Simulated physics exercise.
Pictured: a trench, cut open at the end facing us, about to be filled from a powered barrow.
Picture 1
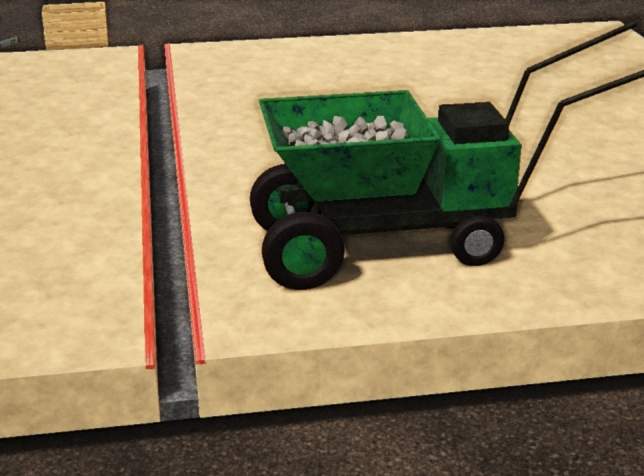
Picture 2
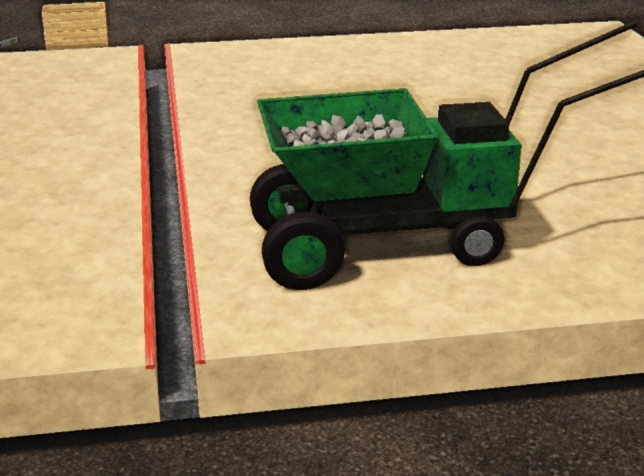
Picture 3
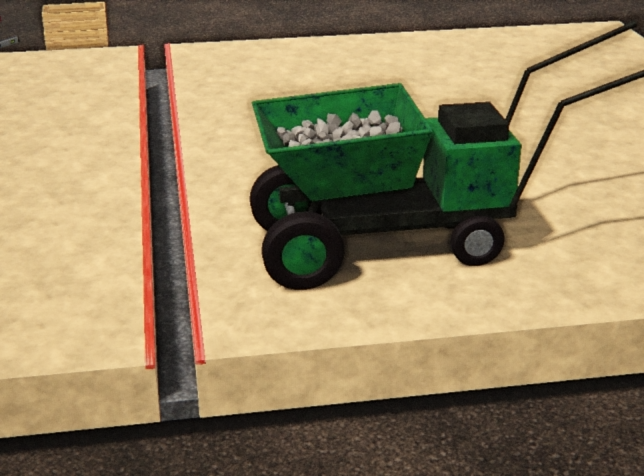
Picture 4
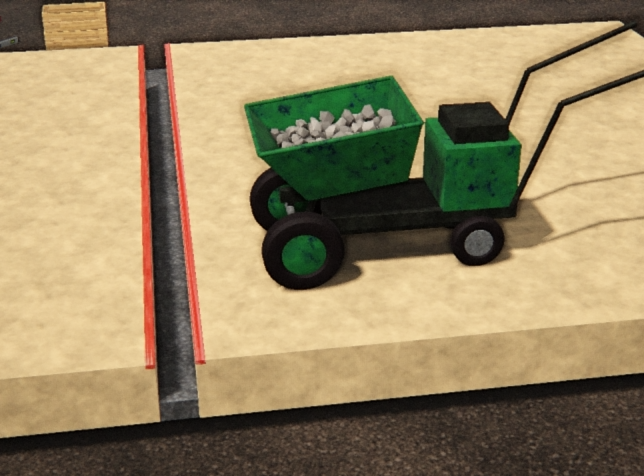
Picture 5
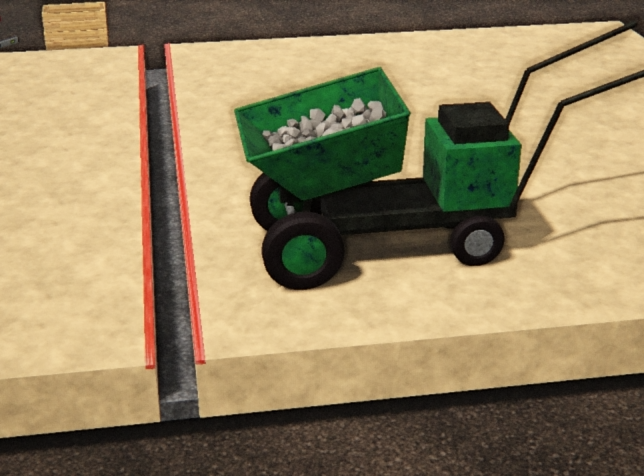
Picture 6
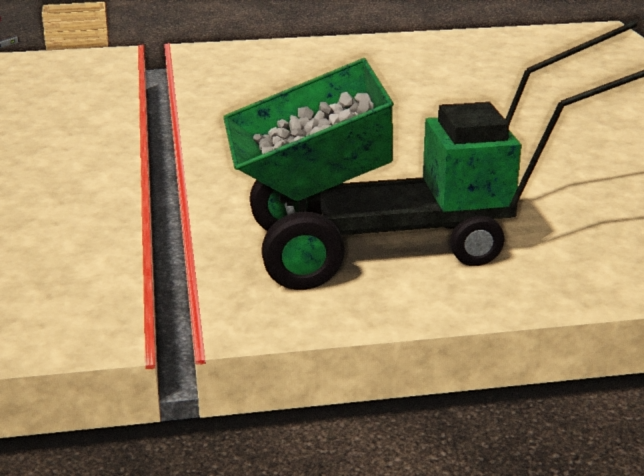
On a pale slab beside a narrow, red-edged trench, a green powered barrow stood still while its skip, loaded with broken stones, tilted gradually to the left, its right end rising away from the body.
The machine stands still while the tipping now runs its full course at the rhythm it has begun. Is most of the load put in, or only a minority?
Most of it goes in.
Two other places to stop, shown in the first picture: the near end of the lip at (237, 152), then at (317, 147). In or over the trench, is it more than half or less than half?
First: A minority of it. Second: The bulk of it.
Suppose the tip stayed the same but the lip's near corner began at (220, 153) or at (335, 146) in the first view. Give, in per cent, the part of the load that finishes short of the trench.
First spot 0 per cent, second spot 40 per cent.
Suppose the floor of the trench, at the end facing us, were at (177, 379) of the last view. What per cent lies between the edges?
50 %, roughly.
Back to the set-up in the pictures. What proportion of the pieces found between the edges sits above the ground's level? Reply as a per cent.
Close to 15 percent.
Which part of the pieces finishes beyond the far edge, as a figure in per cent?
It works out to close to 35 per cent.
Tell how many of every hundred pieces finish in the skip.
0 in a hundred, roughly.
Soon after the last picture, skip tipped steeply; all in the skip.
A little later, skip tipped right over; most in the skip; a small part in or heaped over the trench; a stray few falling.
Later still, skip tipped right over; about a quarter in the skip; about half in or heaped over the trench; about a third beyond it.
By the end, skip tipped right over; about two thirds in or heaped over the trench; about a third beyond it.
